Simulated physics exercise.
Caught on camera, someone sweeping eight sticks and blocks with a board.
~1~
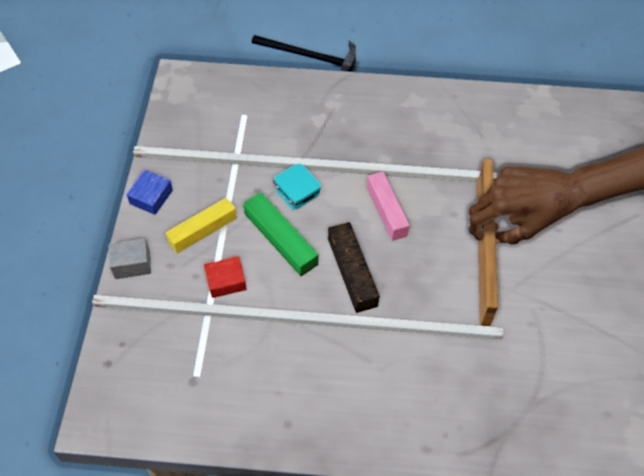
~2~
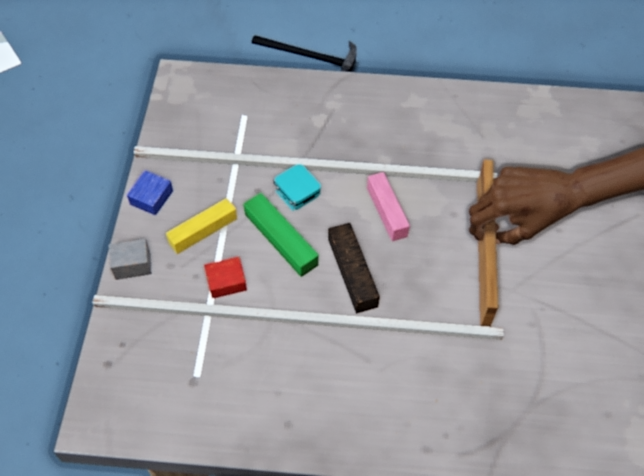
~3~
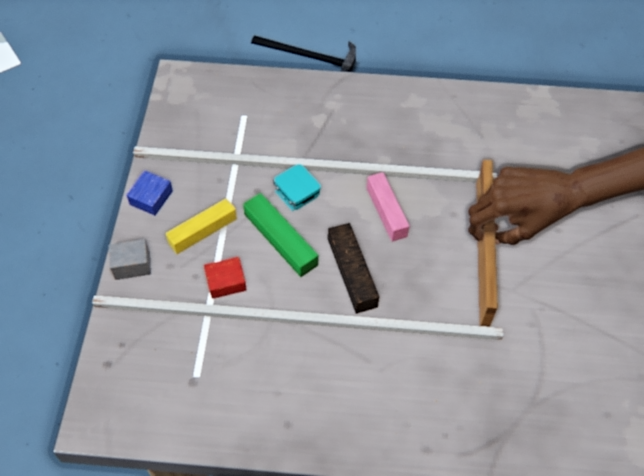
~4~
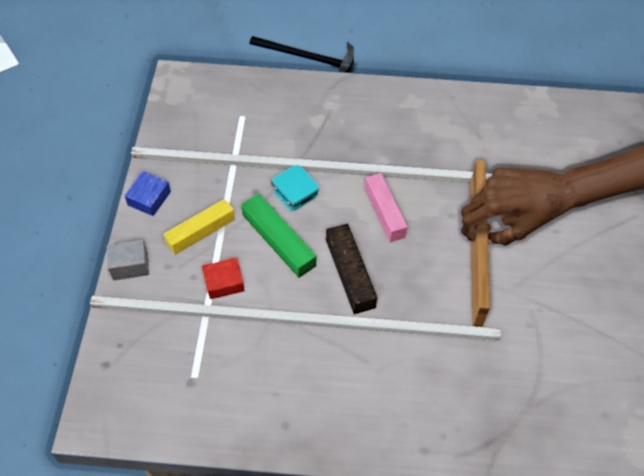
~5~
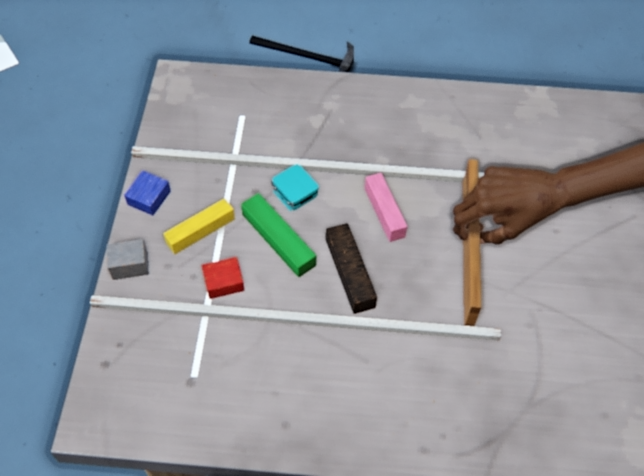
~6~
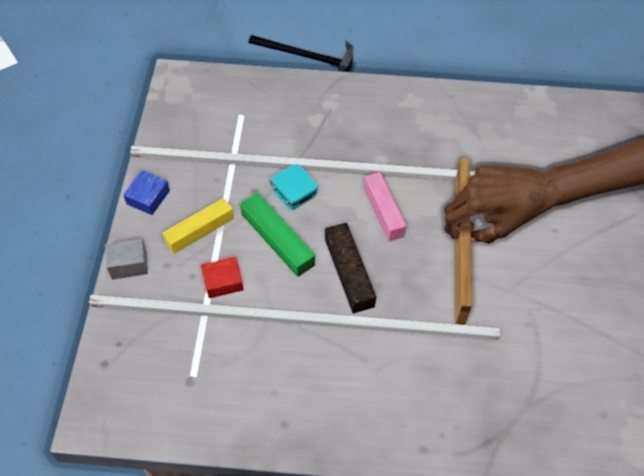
To begin with, a hand holds an upright wooden board still at the right end of two white rails, with eight colourful blocks and bars lying to its left. The hand then slides the board a short way left, while the pieces stay in place, untouched by it.
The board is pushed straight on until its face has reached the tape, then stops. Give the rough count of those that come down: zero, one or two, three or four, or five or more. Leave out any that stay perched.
Here the number that fall off is zero.
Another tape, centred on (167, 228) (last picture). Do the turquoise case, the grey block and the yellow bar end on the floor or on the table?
The turquoise case does not fall; the grey block tumbles off; the yellow bar is lost.
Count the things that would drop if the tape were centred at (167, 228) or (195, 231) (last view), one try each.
The counts: 4 and 1.
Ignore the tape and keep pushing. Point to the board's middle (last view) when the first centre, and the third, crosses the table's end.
Its middle is around (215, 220) and later (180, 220).
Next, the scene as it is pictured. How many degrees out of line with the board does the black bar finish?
About 10°.
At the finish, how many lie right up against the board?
In contact: 2.
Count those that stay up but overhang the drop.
2 of them.
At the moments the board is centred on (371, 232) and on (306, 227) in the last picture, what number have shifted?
By then 2, and 4.
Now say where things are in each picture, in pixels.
In the first picture, grey block (130, 259); blue block (150, 192); yellow bar (202, 225); board (486, 241); tape (223, 232).
In the second picture, blue block (150, 193); black bar (353, 267).
In the third picture, yellow bar (202, 226); red block (225, 278).
In the fourth picture, grey block (128, 260); turquoise case (296, 189).
In the fifth picture, blue block (148, 193); pink bar (385, 207).
In the sixth picture, grey block (127, 259); blue block (147, 193); yellow bar (199, 226); board (463, 239); tape (220, 232).
Soon after, none off yet; grey block at rest near (127, 259); blue block at rest near (147, 193); yellow bar at rest near (199, 226).
After that, none off yet; grey block at rest near (122, 261); blue block at rest near (147, 193); yellow bar displaced a little near (165, 228).
In the end, the number that fall off is zero.
